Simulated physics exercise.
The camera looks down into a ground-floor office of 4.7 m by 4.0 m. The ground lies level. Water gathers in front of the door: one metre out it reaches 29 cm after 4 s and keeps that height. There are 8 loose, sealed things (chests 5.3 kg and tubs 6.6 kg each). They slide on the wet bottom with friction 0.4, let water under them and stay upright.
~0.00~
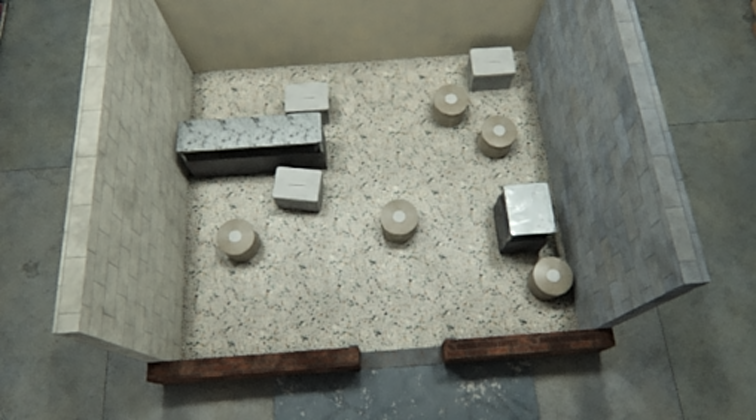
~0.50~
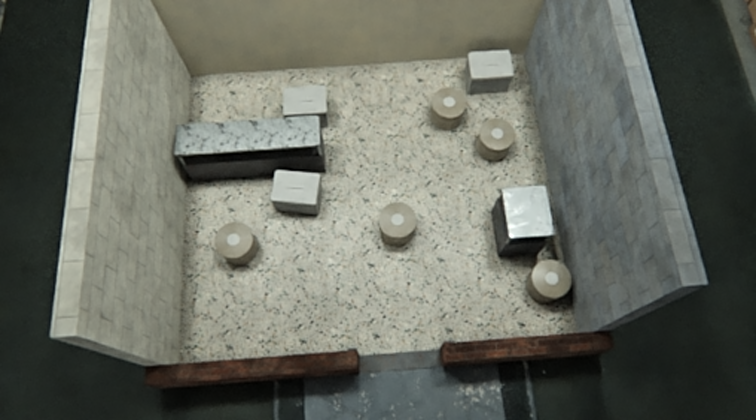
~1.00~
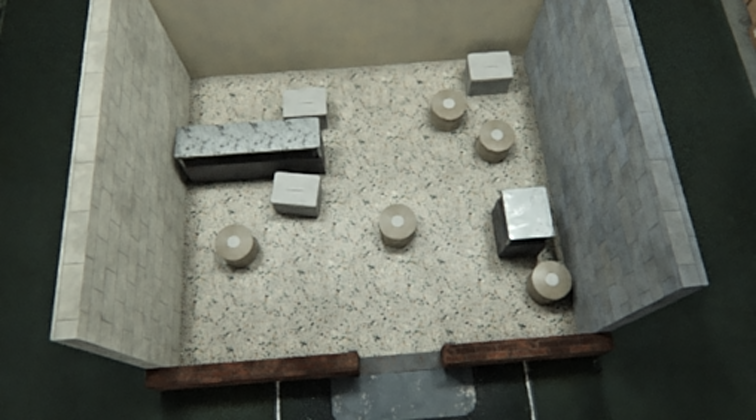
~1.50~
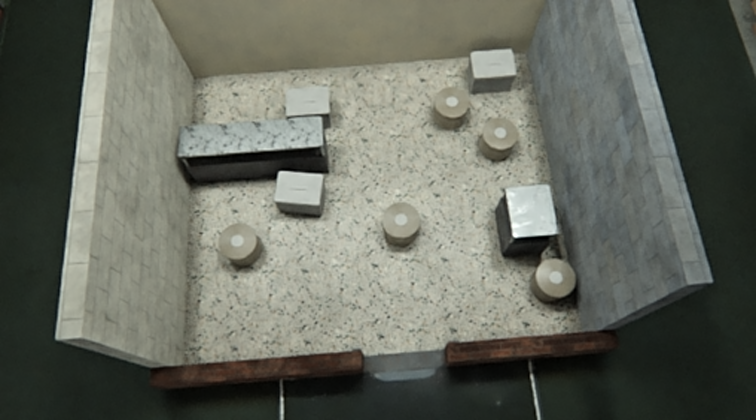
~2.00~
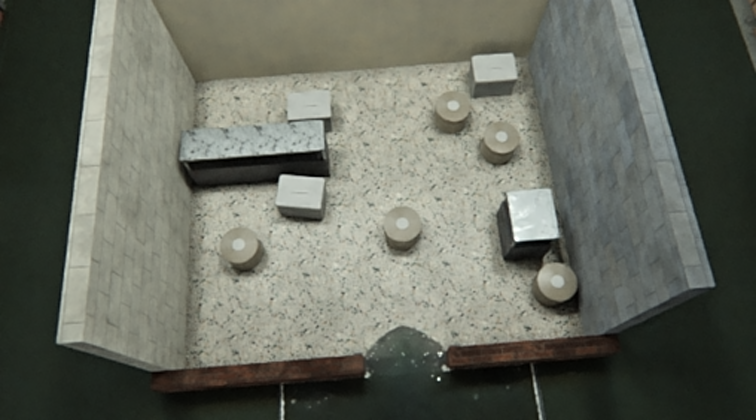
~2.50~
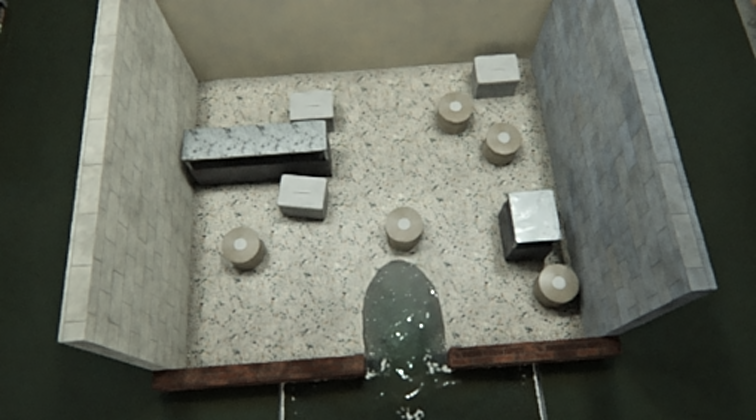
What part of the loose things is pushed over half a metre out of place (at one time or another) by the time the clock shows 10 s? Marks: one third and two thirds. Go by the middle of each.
Share: Two thirds or more.
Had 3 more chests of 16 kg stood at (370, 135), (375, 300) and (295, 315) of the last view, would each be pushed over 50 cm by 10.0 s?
In that order: Past it, over, less.
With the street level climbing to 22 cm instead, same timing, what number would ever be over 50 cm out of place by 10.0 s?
In that case 6 of them.
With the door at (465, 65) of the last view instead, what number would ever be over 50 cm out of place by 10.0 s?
Then 6.
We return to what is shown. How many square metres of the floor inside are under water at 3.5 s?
Some 4.5 m2.
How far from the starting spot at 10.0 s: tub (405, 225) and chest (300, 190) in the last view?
In turn: 200 cm, 150 cm.
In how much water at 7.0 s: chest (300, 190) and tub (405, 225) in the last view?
Roughly 6 and 12 cm.
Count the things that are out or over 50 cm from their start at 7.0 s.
By then 5.
After 3.5 s 0 of 8 are over 50 cm from their spots; 0 afloat.
After 4.5 s 1 of 8 are over 50 cm from their spots; 1 afloat.
After 7.0 s 5 of 8 are over 50 cm from their spots; 6 afloat.
After 10.0 s 7 of 8 are over 50 cm from their spots, and 7 have been at some point; 7 afloat.
